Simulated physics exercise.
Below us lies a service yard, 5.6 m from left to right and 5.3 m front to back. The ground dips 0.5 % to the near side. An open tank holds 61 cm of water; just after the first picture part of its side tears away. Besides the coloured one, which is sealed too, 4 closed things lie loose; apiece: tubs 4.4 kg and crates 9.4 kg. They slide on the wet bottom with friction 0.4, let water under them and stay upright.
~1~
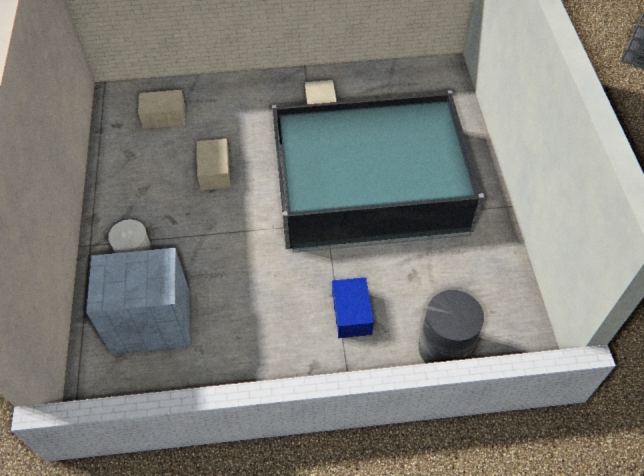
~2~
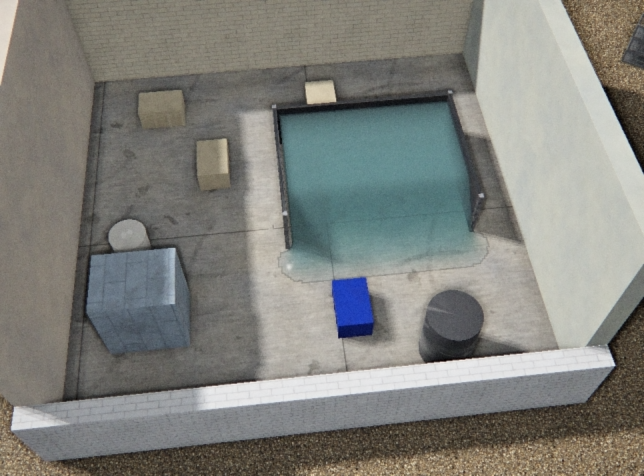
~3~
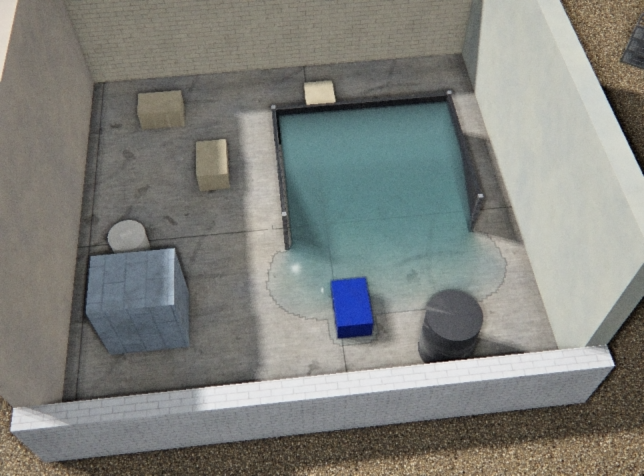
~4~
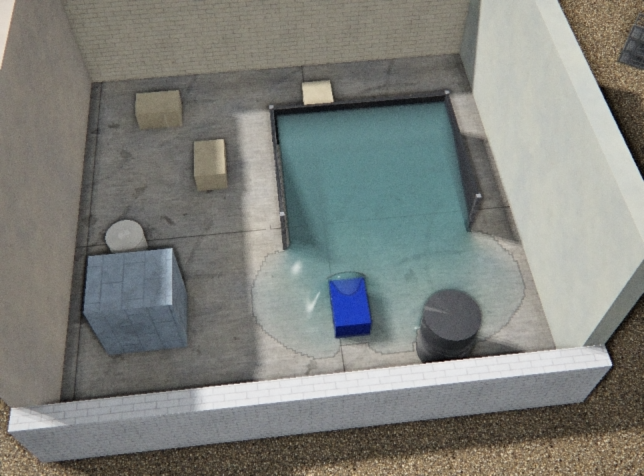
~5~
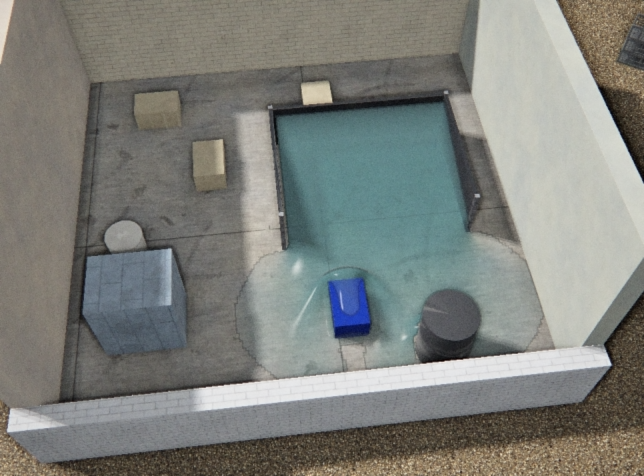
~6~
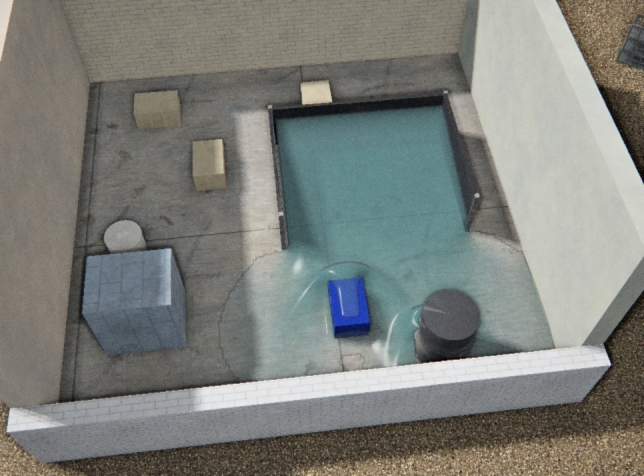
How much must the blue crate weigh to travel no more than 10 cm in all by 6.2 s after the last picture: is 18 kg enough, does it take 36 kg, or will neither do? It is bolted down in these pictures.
Verdict: Neither load is enough.
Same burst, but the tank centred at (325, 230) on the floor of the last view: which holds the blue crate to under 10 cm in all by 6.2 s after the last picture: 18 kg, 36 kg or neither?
Then neither load is enough.
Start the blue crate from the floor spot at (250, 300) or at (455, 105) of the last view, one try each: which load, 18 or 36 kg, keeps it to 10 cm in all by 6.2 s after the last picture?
In turn: Neither is enough; neither holds.
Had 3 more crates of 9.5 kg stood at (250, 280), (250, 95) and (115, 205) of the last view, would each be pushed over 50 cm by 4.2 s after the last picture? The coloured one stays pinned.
In turn: More, less, more.
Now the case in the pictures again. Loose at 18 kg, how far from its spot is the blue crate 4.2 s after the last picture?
About 300 cm.
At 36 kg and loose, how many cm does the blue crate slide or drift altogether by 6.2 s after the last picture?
Some 300 cm in all.
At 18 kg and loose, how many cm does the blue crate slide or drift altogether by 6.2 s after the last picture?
Some 800 cm in all.
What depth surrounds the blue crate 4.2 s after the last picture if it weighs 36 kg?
About 14 cm.
Then, 0.6 s after the last picture the blue crate would be 73 cm from its start with 18 kg and 74 cm from its start with 36 kg; 28 cm of water round it then.
Then, 2.3 s after the last picture the blue crate would be 278 cm from its start with 18 kg and 170 cm from its start with 36 kg; 14 cm of water round it then.
Then, 4.2 s after the last picture the blue crate would be 313 cm from its start with 18 kg and 166 cm from its start with 36 kg; 14 cm of water round it then.
Then, 6.2 s after the last picture the blue crate would be 454 cm from its start with 18 kg and 178 cm from its start with 36 kg; 8 cm of water round it then.
